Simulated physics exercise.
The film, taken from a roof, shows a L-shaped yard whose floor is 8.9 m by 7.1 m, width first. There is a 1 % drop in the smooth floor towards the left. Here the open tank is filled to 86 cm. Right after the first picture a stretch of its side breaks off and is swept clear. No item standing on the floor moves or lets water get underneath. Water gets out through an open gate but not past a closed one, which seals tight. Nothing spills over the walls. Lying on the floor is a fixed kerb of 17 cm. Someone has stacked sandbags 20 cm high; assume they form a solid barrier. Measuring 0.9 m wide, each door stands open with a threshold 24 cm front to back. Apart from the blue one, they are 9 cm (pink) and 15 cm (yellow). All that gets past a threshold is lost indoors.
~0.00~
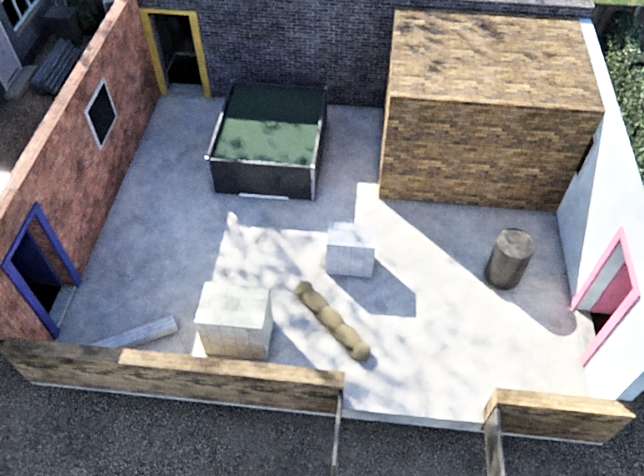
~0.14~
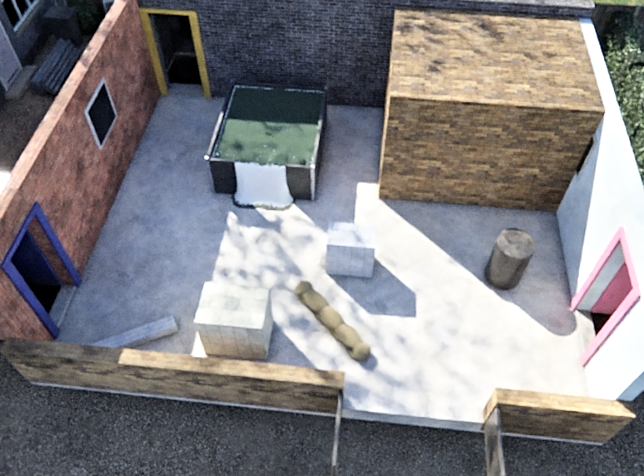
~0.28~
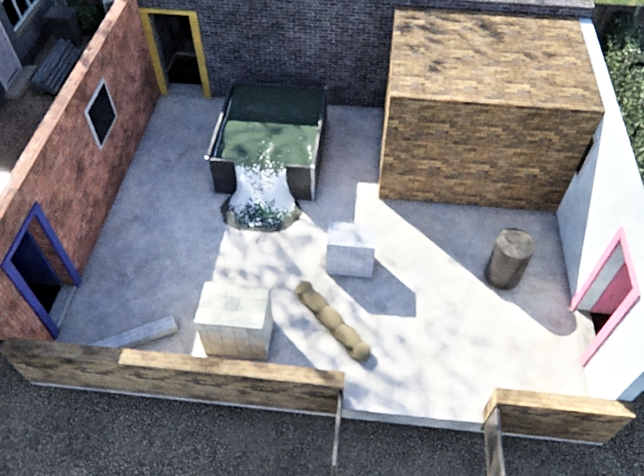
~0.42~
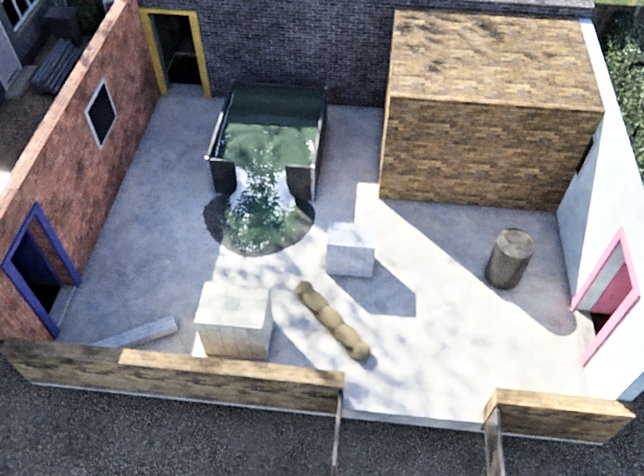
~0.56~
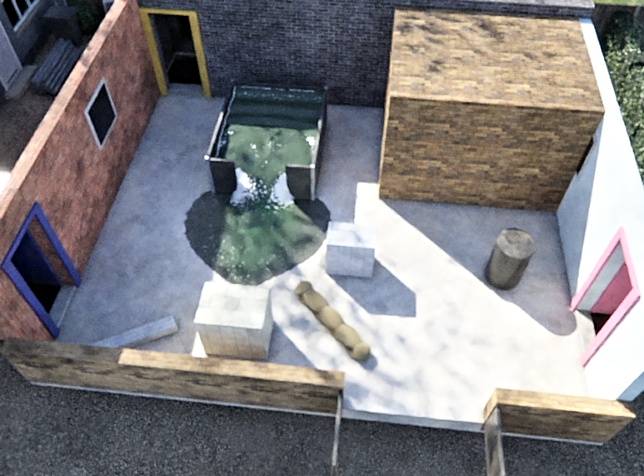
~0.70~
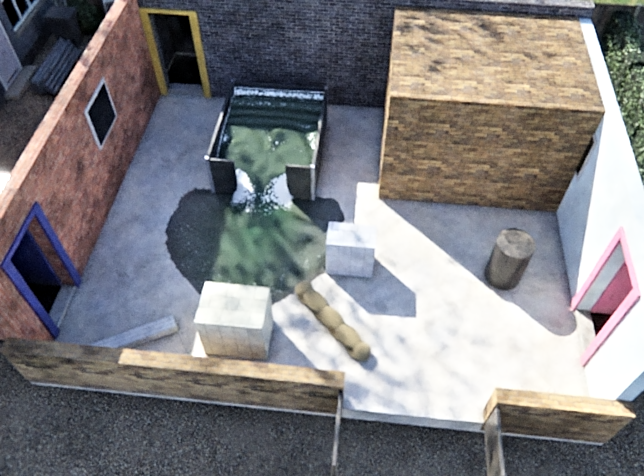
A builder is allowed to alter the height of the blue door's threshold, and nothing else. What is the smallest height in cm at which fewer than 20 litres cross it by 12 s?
About 28 cm.
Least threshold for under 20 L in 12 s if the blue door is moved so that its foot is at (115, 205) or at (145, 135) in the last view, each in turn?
Roughly 6.5 and 9.5 cm.
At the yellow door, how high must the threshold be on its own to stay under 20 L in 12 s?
For the yellow door, about 8.0 cm.
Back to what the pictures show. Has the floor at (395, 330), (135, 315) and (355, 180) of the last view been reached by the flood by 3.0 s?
One after another they are soaked, soaked, then bone dry.
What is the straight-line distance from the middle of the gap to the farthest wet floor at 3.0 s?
About 6.6 metres out.
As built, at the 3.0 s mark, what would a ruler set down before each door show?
In cm: Pink 0, yellow 0, blue 26.
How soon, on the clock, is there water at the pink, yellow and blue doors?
Front times - pink: 4.0 s, yellow: 6.5 s, blue: 1.6 s.
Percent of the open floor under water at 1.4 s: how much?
Roughly 30 percent.
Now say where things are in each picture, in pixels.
The first picture shows the open tank at (270, 124) is whole and still, 86 cm deep; the blue door at (47, 277) is dry.
In the second picture, the gap is at (263, 185), the front 0.3 m out at (241, 205); the back of the open tank holds 86 cm.
In the third picture, the front is at (239, 226), 0.9 m from the gap at (263, 186); 1.1 m2 of floor is wet, 86 cm left at the back.
In the fourth picture, the front is at (248, 254), 1.5 m from the gap at (263, 186); 2.3 m2 of floor is wet, 86 cm left at the back.
In the fifth picture, the front is at a hidden place, 2.2 m from the gap at (263, 186); 4.3 m2 of floor is wet, 83 cm left at the back.
In the sixth picture, water pours out at (263, 185) and has run 2.8 m, to a hidden place; about 5 cm deep outside, 74 cm at the back; the blue door at (47, 277), 4.3 m from the gap, is still 2.1 m from the nearest water.
After 1.4 s water covers 30 % of the floor, deepest (48 cm) near (266, 200); it has not reached the blue door.
After 3.0 s water covers 50 % of the floor, deepest (38 cm) near (57, 335); 26 cm at the blue door, 48 litres in over its 8 cm threshold.
After 12.0 s water covers 90 % of the floor, deepest (14 cm) near (161, 95); 10 cm at the blue door, 516 litres in over its 8 cm threshold.
At the blue door as built, the water arrived by 1.7 s and peaked near 26 cm at 3.4 s.
With a threshold of 24.5 cm, 39 litres would have come in within the 12 s; with 33 cm, 5 litres. So under 20 litres takes about 28 cm.
